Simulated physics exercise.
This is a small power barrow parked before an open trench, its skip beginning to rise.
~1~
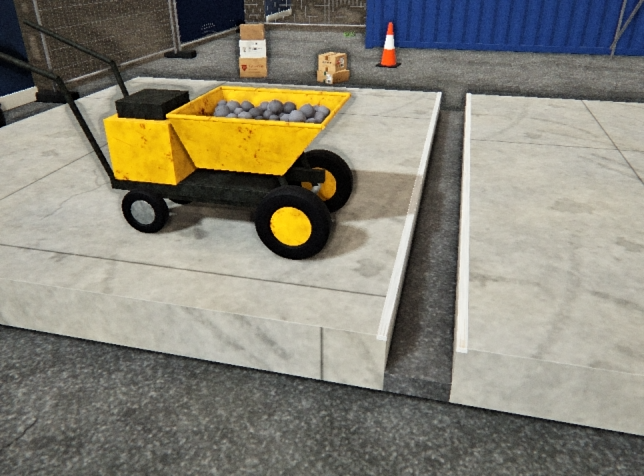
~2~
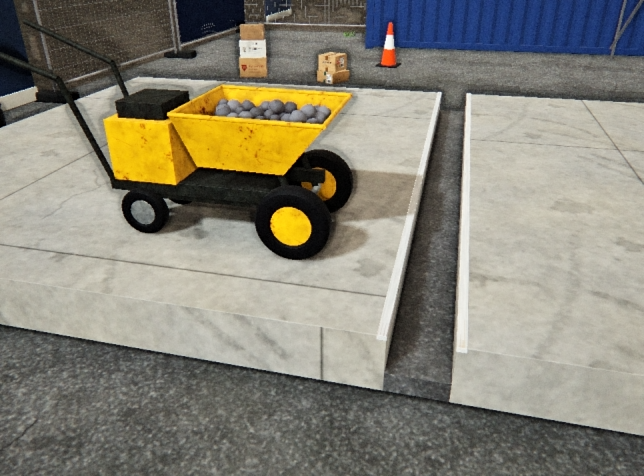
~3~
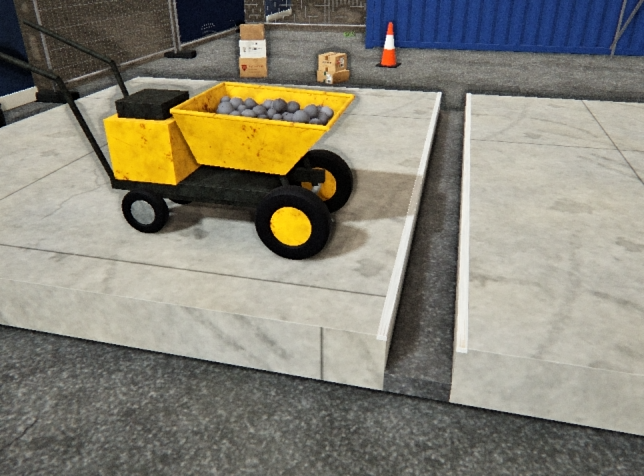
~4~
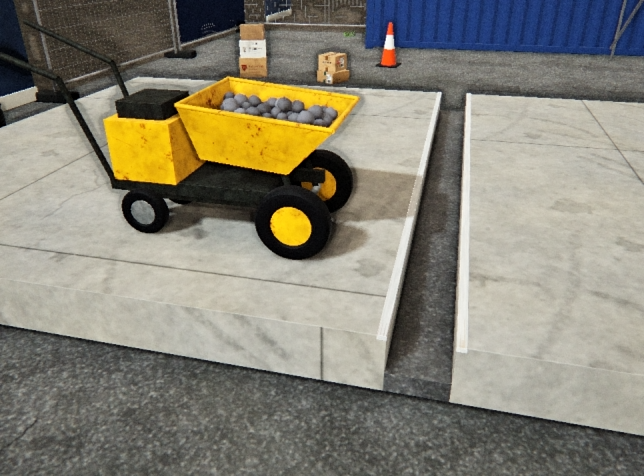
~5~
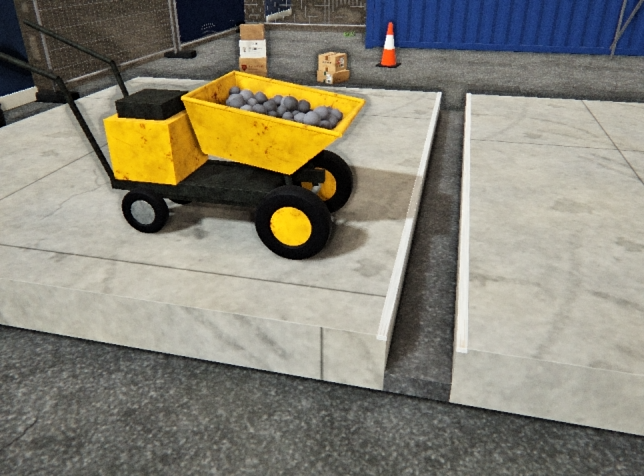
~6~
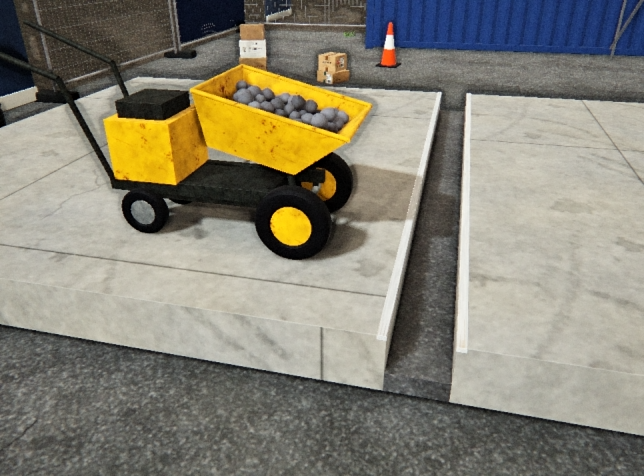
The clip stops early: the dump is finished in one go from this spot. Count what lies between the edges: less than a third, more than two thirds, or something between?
The trench takes over two thirds.
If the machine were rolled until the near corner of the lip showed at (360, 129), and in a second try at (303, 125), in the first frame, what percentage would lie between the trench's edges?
Roughly 50 per cent, and 90 per cent.
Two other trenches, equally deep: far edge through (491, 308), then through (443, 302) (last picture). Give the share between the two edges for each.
In turn 100 and 70 in a hundred.
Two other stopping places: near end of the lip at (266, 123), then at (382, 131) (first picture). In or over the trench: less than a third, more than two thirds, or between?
The first try: In the middle band. The second: Less than a third.
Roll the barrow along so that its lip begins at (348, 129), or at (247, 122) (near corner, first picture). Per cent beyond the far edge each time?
First some 40, then 0 per cent.
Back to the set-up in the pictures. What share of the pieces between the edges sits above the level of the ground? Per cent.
Roughly 10 in a hundred.
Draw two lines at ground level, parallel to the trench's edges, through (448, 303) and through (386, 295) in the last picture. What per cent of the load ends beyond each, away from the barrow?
Roughly 30 per cent, and 100 per cent.
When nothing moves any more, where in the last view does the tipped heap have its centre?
Around (434, 262).
Soon after the last picture, skip tipped steeply; all in the skip.
A little later, skip tipped right over; most in the skip; about a quarter in or heaped over the trench; a small part falling.
Later still, skip tipped right over; a small part in the skip; most in or heaped over the trench; a small part beyond it.
By the end, skip tipped right over; a stray few short of the trench; most in or heaped over the trench; a small part beyond it.
